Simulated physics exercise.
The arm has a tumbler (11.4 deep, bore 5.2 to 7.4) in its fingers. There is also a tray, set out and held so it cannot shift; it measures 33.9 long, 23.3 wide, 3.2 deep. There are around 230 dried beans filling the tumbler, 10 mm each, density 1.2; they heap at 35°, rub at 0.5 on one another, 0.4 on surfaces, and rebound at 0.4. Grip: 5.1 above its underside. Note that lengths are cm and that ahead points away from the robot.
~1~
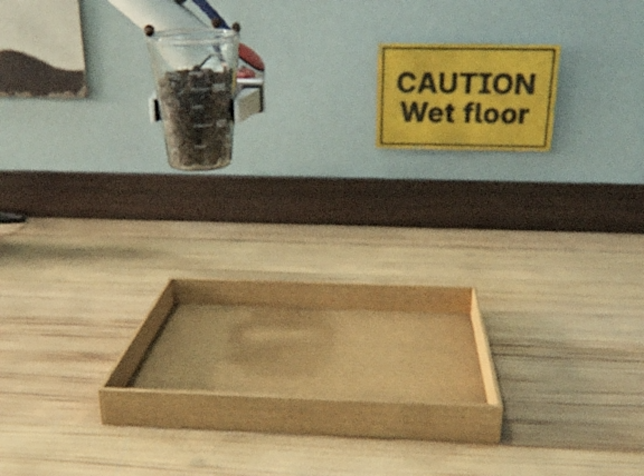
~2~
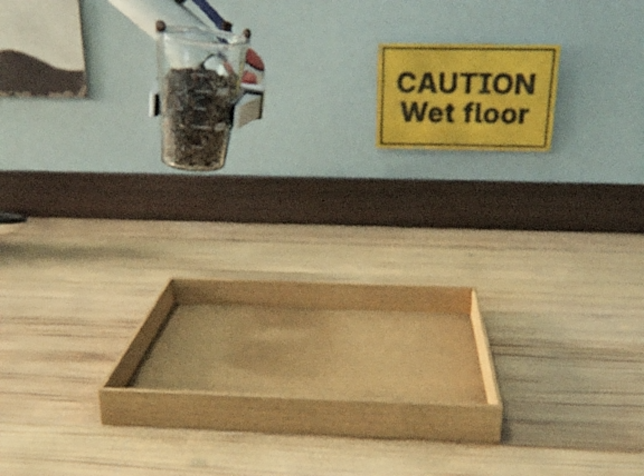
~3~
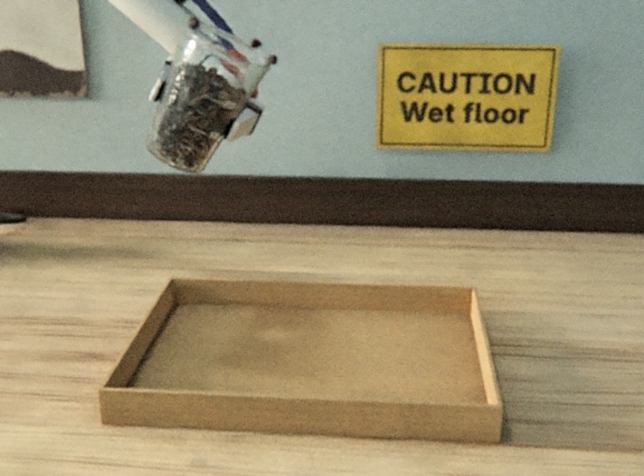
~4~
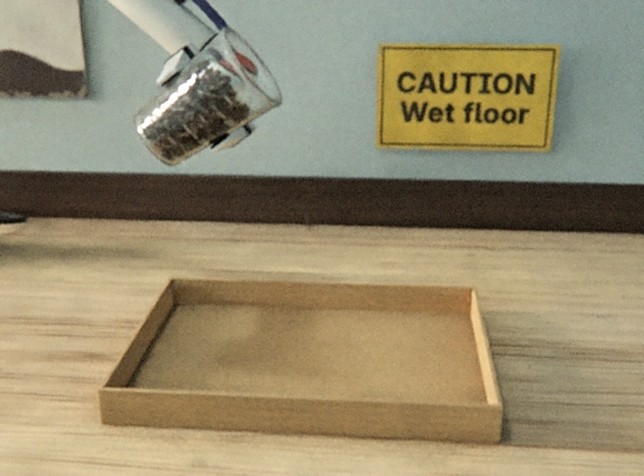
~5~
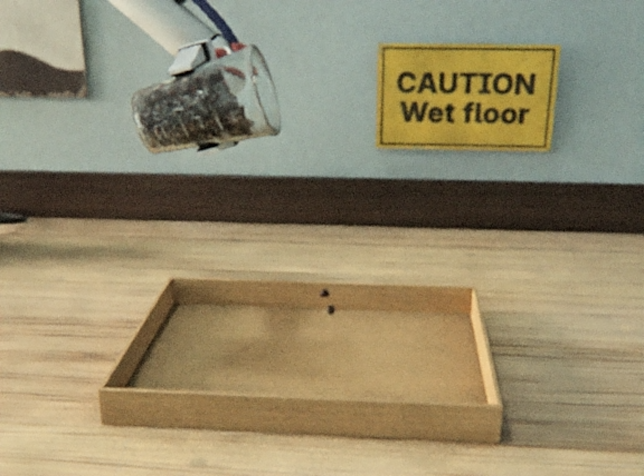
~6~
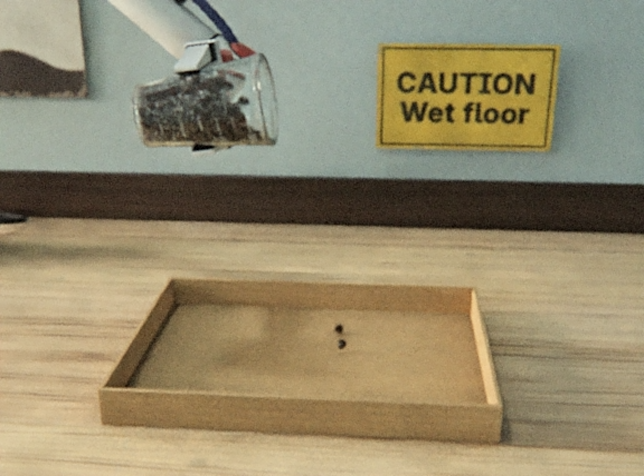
A robot arm tilting a clear tumbler of dark beans rightward above a shallow tray, two beans dropping into the tray.
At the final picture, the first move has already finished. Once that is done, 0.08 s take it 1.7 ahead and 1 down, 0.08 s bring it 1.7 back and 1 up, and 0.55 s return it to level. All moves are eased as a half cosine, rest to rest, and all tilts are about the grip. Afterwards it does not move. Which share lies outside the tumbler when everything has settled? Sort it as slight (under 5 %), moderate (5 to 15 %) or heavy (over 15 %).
It counts as moderate.
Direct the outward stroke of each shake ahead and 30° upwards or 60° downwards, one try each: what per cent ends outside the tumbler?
I'd say close to 25 percent for the first and close to 5 percent for the second.
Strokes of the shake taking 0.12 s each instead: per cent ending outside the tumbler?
It would come to around 5 %.
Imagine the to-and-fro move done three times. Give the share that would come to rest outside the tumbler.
25 %.
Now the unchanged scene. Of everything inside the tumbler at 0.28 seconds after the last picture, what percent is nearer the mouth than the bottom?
Some 50 percent is in that half.
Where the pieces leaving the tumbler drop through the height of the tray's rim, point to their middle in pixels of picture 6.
Close to pixel (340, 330).
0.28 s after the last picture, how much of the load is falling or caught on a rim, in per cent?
Around 7 percent of the load.
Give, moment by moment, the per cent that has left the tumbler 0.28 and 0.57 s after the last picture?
I'd put it near 10 percent first and near 10 percent later.
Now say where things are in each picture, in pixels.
Tumbler middle at (197, 102), level; upper third of the load around (197, 82), from x 150 to 235, top at y 25; 234 in the tumbler, in the first frame.
Tumbler middle at (198, 102), tilted 8° forward; upper third of the load around (198, 84), from x 160 to 245, top at y 25, in the second frame.
Tumbler middle at (200, 103), tilted 28° forward; upper third of the load around (201, 86), from x 155 to 275, top at y 25; 232 in the tumbler, 2 in flight or on a rim, in the third frame.
Tumbler middle at (202, 105), tilted 54° forward; upper third of the load around (204, 89), from x 145 to 310, top at y 65; 232 in the tumbler, 2 in flight or on a rim, in the fourth frame.
Tumbler middle at (204, 107), tilted 74° forward; upper third of the load around (201, 95), from x 145 to 330, top at y 70; 232 in the tumbler, 2 in the tray, in the fifth frame.
Tumbler middle at (204, 108), tilted 82° forward; upper third of the load around (197, 94), from x 145 to 340, top at y 80; 232 in the tumbler, 2 in the tray, in the sixth frame.
Then, 0.28 s after the last picture, tilted 72° forward, highest piece 27 above the table; 214 in the tumbler, 4 in the tray, 16 in flight or on a rim.
Then, 0.57 s after the last picture, tilted 13° forward, highest piece 31 above the table; 209 in the tumbler, 25 in the tray.
Then, 0.91 s after the last picture, level, highest piece 31 above the table; 209 in the tumbler, 25 in the tray.
Then, 1.96 s after the last picture, level, highest piece 31 above the table; 209 in the tumbler, 25 in the tray.
Final count, 209 in the tumbler, 25 in the tray. That is 11 % outside the tumbler.
